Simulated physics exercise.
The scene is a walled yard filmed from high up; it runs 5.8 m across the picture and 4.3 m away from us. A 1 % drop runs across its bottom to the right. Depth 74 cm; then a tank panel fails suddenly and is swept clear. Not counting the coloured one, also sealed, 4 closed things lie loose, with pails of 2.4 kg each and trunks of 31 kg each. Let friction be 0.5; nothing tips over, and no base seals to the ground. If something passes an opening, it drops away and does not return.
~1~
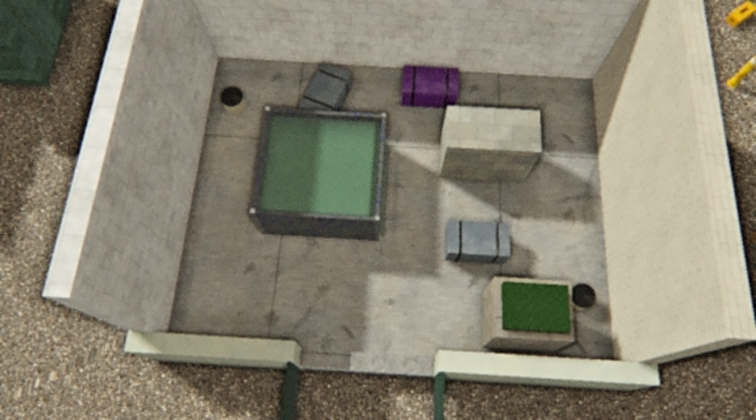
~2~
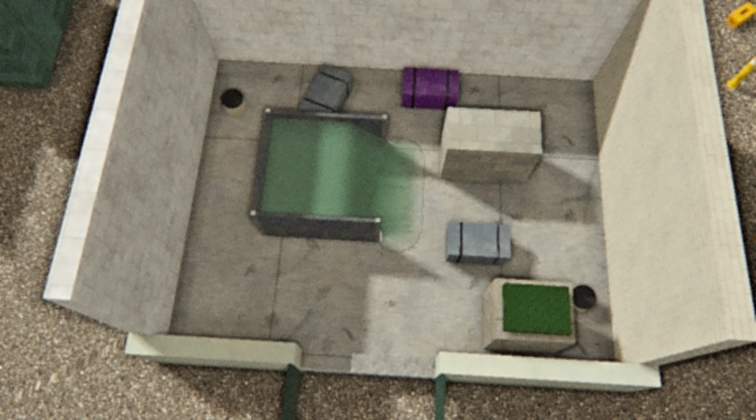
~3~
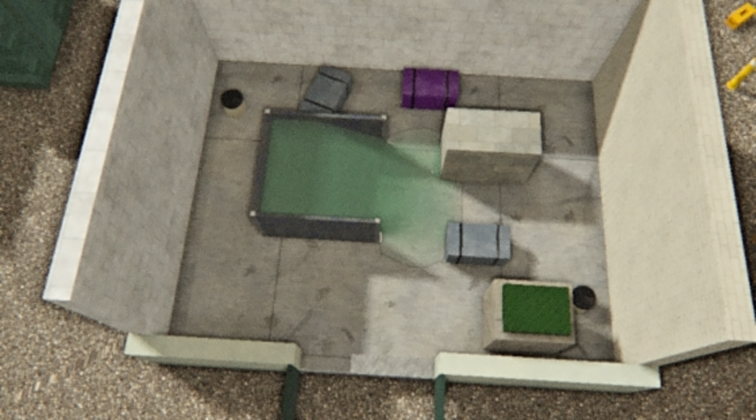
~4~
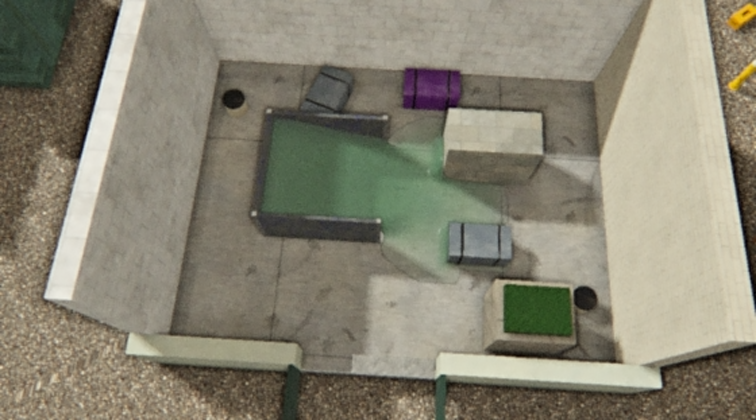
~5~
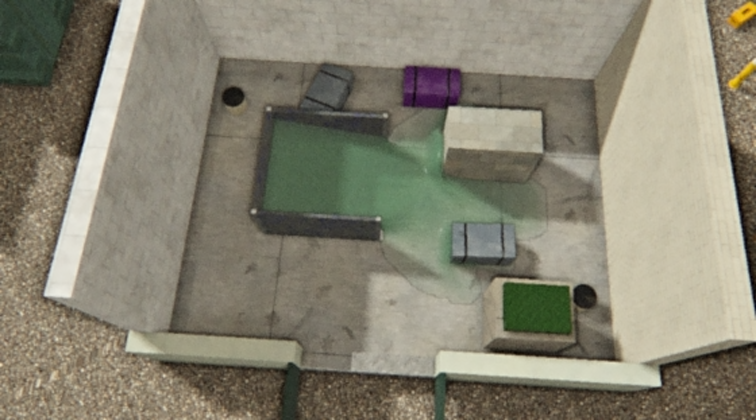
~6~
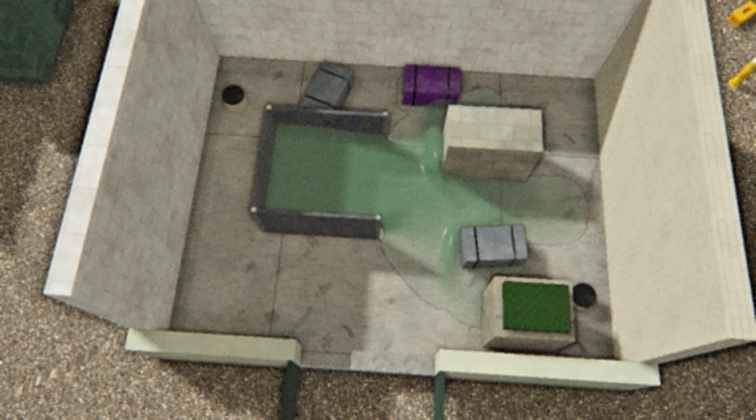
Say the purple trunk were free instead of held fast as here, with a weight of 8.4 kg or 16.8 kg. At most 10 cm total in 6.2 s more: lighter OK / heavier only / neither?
Neither.
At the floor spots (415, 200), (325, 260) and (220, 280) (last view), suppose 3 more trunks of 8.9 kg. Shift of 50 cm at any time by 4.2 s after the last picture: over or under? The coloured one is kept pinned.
Order as listed: Outside the limit, inside the limit, inside the limit.
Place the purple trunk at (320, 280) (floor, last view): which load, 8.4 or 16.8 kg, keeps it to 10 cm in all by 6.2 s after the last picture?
Going by the scene, only the heavier one works.
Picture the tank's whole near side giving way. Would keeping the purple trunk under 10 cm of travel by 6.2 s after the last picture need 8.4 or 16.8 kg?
Answer: The big one only.
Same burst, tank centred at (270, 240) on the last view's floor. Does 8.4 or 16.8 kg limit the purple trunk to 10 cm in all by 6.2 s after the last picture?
In that case neither load is enough.
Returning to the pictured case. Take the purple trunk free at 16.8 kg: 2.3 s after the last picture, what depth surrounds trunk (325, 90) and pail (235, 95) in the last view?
I'd estimate 3 cm for the first and 1 cm for the second.
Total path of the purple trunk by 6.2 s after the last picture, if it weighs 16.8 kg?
200 cm.
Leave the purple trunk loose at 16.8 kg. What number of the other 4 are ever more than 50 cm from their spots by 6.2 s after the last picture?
The total is 4.
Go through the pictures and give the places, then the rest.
The first picture shows the purple trunk at (430, 80) rests on the ground; water covers 2.0 m2; 0 of 5 have shifted.
The second picture shows the purple trunk at (431, 82), on the bottom; water covers 2.9 m2; 0 of 5 have shifted.
The third picture shows the purple trunk at (431, 82), on the bottom; water covers 3.9 m2; 0 of 5 have shifted.
The fourth picture shows the purple trunk at (432, 83) rests on the ground; water covers 4.8 m2; 0 of 5 have shifted.
The fifth picture shows the purple trunk at (432, 81), on the bottom; water covers 6.0 m2; 1 of 5 have shifted.
The sixth picture shows the purple trunk at (432, 79), on the bottom; 7.2 m2 under water; 1 of 5 have shifted.
Then, 0.6 s after the last picture the purple trunk would be 25 cm from its start with 8.4 kg and 25 cm from its start with 16.8 kg; 5 cm of water round it then.
Then, 2.3 s after the last picture the purple trunk would be 70 cm from its start with 8.4 kg and 57 cm from its start with 16.8 kg; 8 cm of water round it then.
Then, 4.2 s after the last picture the purple trunk would be 75 cm from its start with 8.4 kg and 76 cm from its start with 16.8 kg; 10 cm of water round it then.
Then, 6.2 s after the last picture the purple trunk would be 80 cm from its start with 8.4 kg and 88 cm from its start with 16.8 kg; 9 cm of water round it then.
